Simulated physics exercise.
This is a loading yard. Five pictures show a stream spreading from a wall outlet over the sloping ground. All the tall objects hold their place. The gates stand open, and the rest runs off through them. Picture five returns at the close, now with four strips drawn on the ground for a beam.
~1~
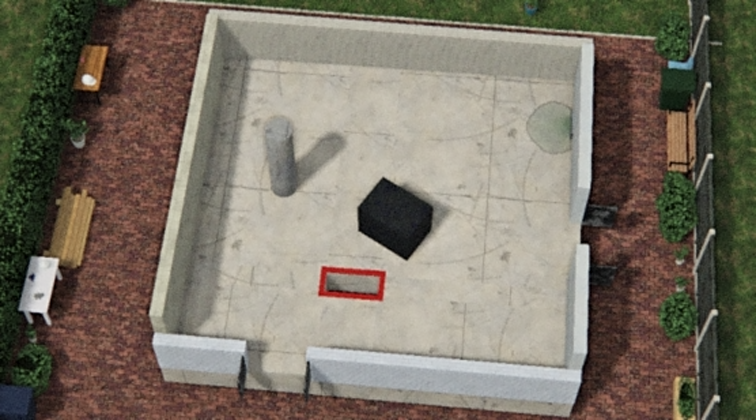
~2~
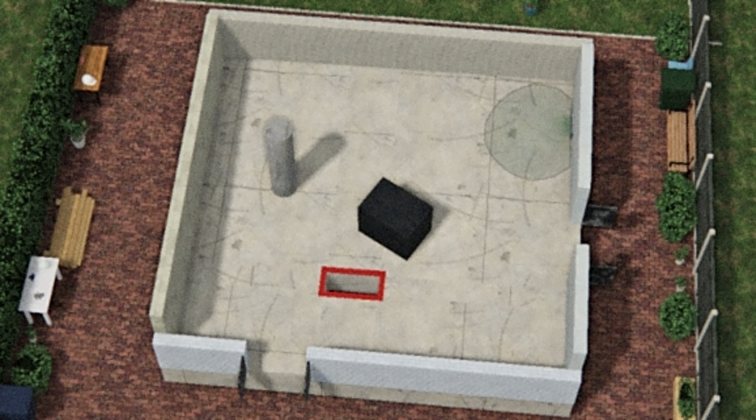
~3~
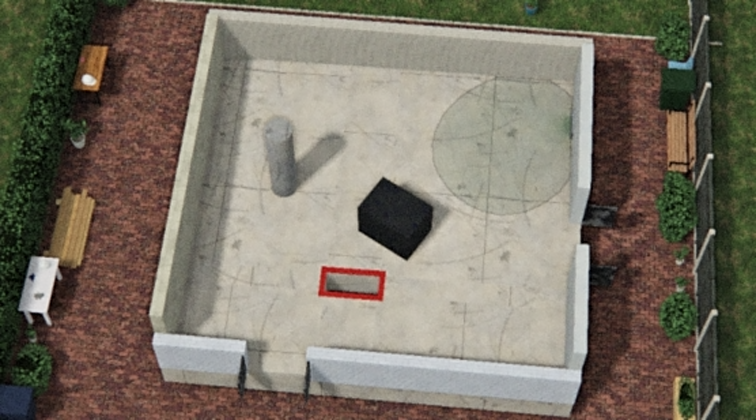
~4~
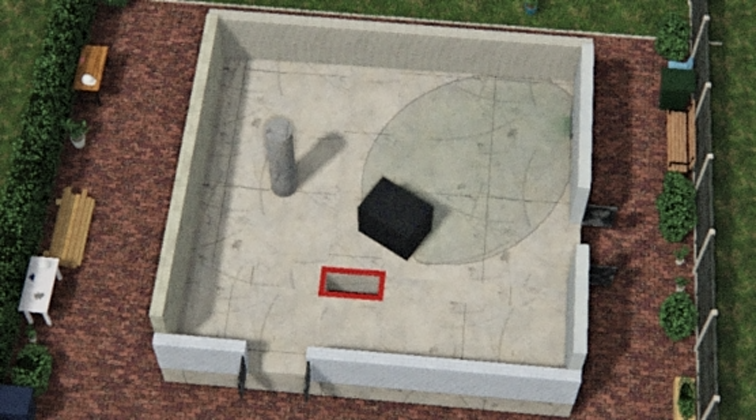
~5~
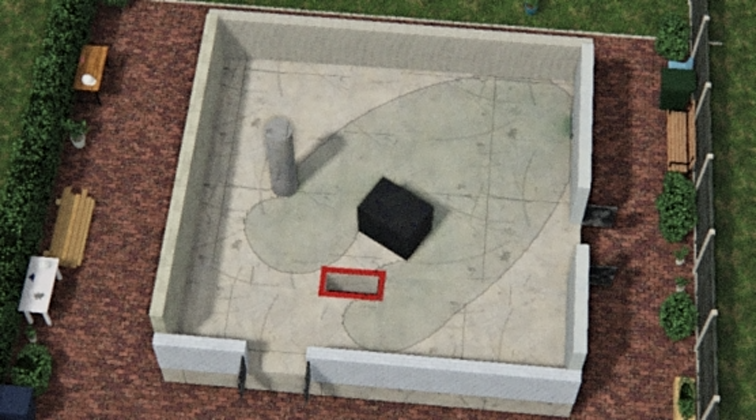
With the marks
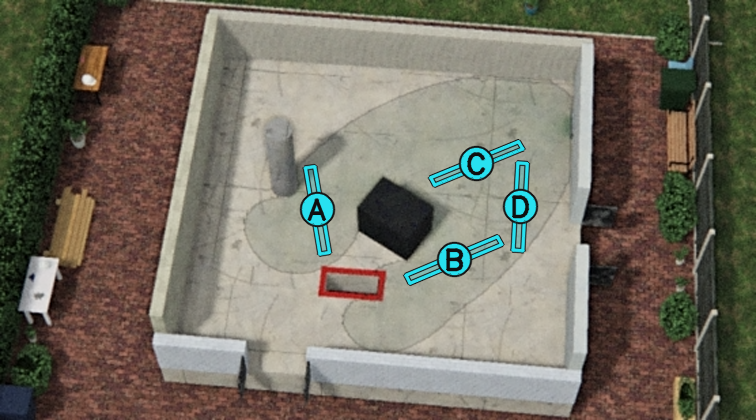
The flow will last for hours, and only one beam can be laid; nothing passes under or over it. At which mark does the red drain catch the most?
Choose A.
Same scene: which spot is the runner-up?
B it is.
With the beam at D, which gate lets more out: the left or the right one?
The left gate.
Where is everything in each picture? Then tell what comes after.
In the first picture, outfall at (573, 125); red drain at (352, 284); open gate at (279, 362); open gate at (568, 251); 2 % of the ground under water, visible out to (542, 147); red drain still dry.
In the second picture, 6 % of the ground under water, visible out to (494, 151); red drain still dry.
In the third picture, 15 % of the ground under water, visible out to (437, 159); red drain still dry.
In the fourth picture, 26 % of the ground under water, visible out to (428, 261); red drain still dry.
In the fifth picture, 43 % of the ground under water, visible out to (260, 254); red drain taking water.
In cyan, A from (310, 167) to (324, 253); B from (408, 279) to (499, 240); C from (432, 181) to (520, 145); D from (517, 250) to (522, 163).
Choosing A, about 47 % of the stream goes into the red drain, about 43 % out by the gates.
Choosing B, about 26 % of the stream goes into the red drain, about 68 % out by the gates.
Choosing C, about 8 % of the stream goes into the red drain, about 88 % out by the gates.
Choosing D, about 5 % of the stream goes into the red drain, about 90 % out by the gates.
